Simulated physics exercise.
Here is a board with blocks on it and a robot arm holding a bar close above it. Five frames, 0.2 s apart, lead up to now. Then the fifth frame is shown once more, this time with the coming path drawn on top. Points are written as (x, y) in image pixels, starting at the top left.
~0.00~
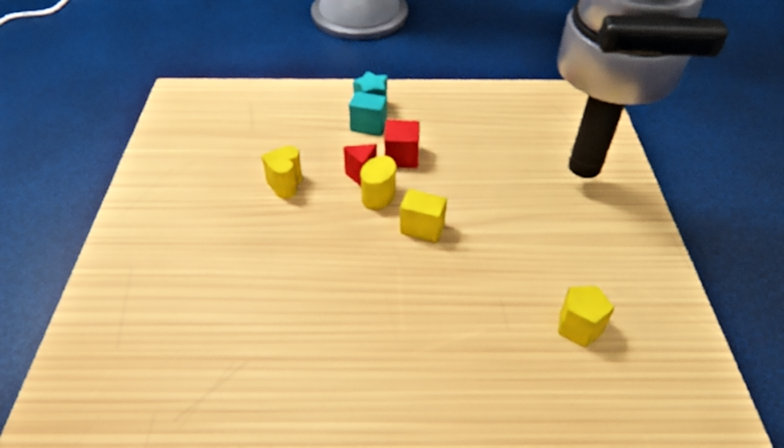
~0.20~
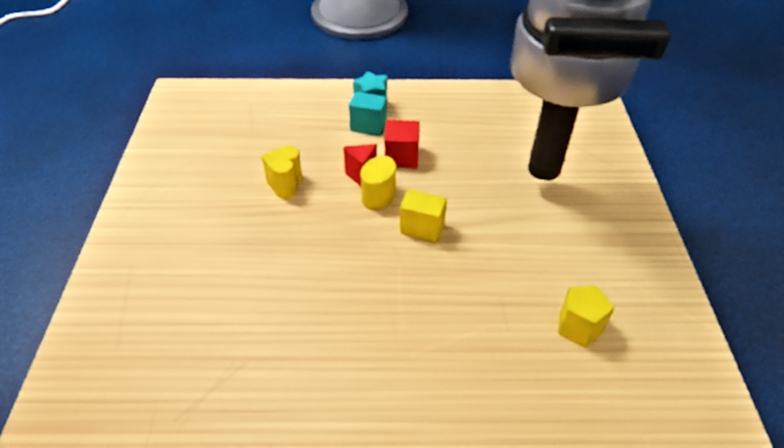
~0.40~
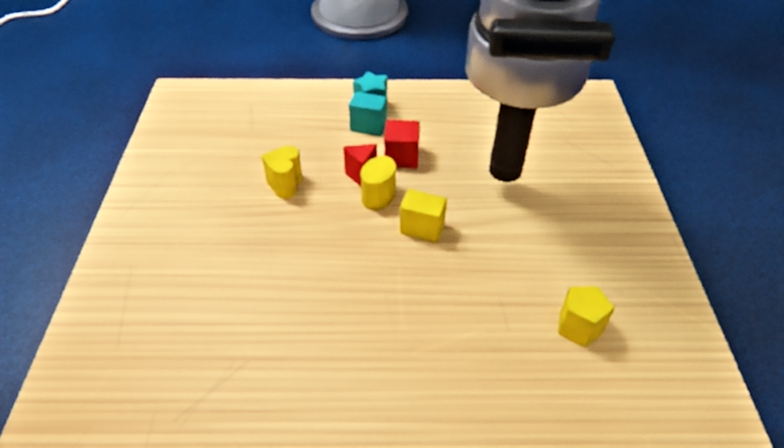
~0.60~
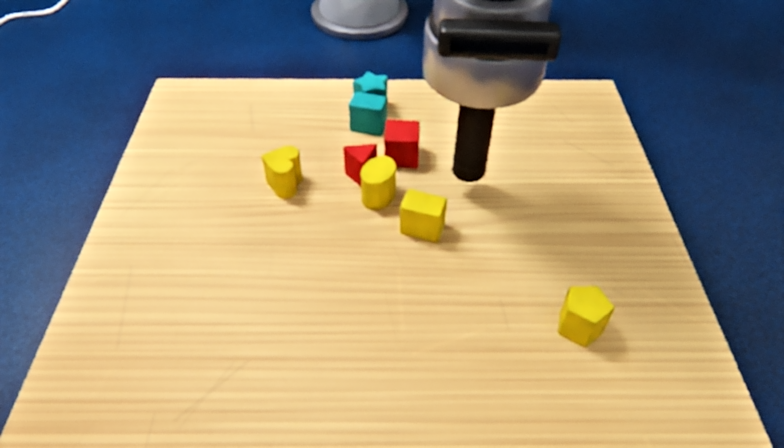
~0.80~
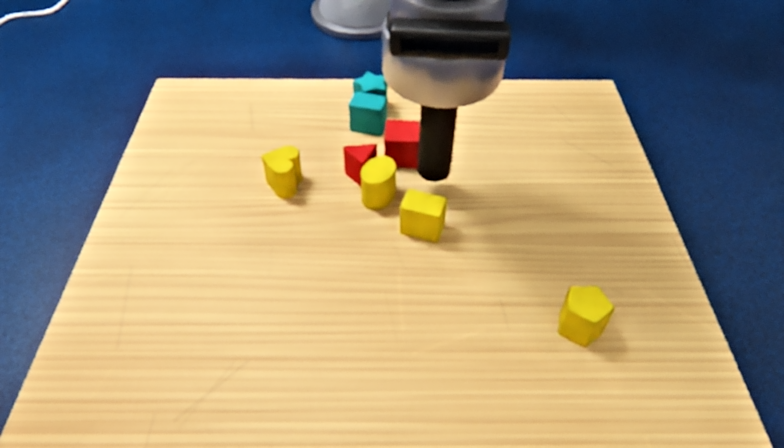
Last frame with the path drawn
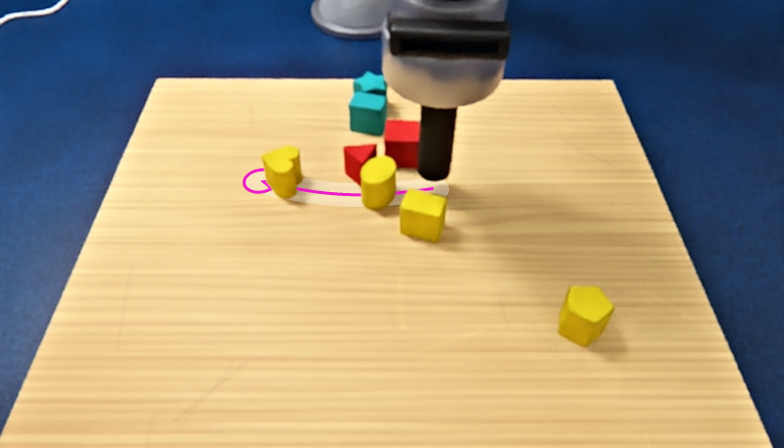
The robot arm moves its black bar left across the board toward the still blocks.
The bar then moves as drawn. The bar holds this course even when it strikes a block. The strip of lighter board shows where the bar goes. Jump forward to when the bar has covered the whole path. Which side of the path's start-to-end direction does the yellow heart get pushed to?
Gets pushed right.
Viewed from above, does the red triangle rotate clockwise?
Short answer: Yes.
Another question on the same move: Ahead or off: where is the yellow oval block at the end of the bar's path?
I believe the yellow oval block loses its place ahead of the bar and slips off.
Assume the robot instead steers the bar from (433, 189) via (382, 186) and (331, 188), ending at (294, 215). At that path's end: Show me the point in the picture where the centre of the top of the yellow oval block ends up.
I'd say the yellow oval block ends with its top centre at (306, 211).
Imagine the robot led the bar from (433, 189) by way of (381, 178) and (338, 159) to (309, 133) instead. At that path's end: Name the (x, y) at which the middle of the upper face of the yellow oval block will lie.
Close to (357, 169).
The drawn path runs from (433, 189) through (374, 195) and (316, 192) to (261, 181).
On the path given first. One third of the way, bar (374, 178); red triangle (351, 151), turned 50° clockwise; yellow oval block (340, 175), turned 15° anticlockwise.
Two thirds of the way, bar (313, 175); red triangle (346, 149), turned 70° clockwise; yellow oval block (291, 185), turned 100° anticlockwise.
At the end, bar (257, 164); yellow heart (228, 147); red triangle (346, 149), turned 70° clockwise; yellow oval block (289, 186), turned 105° anticlockwise; yellow oblong block not moved.
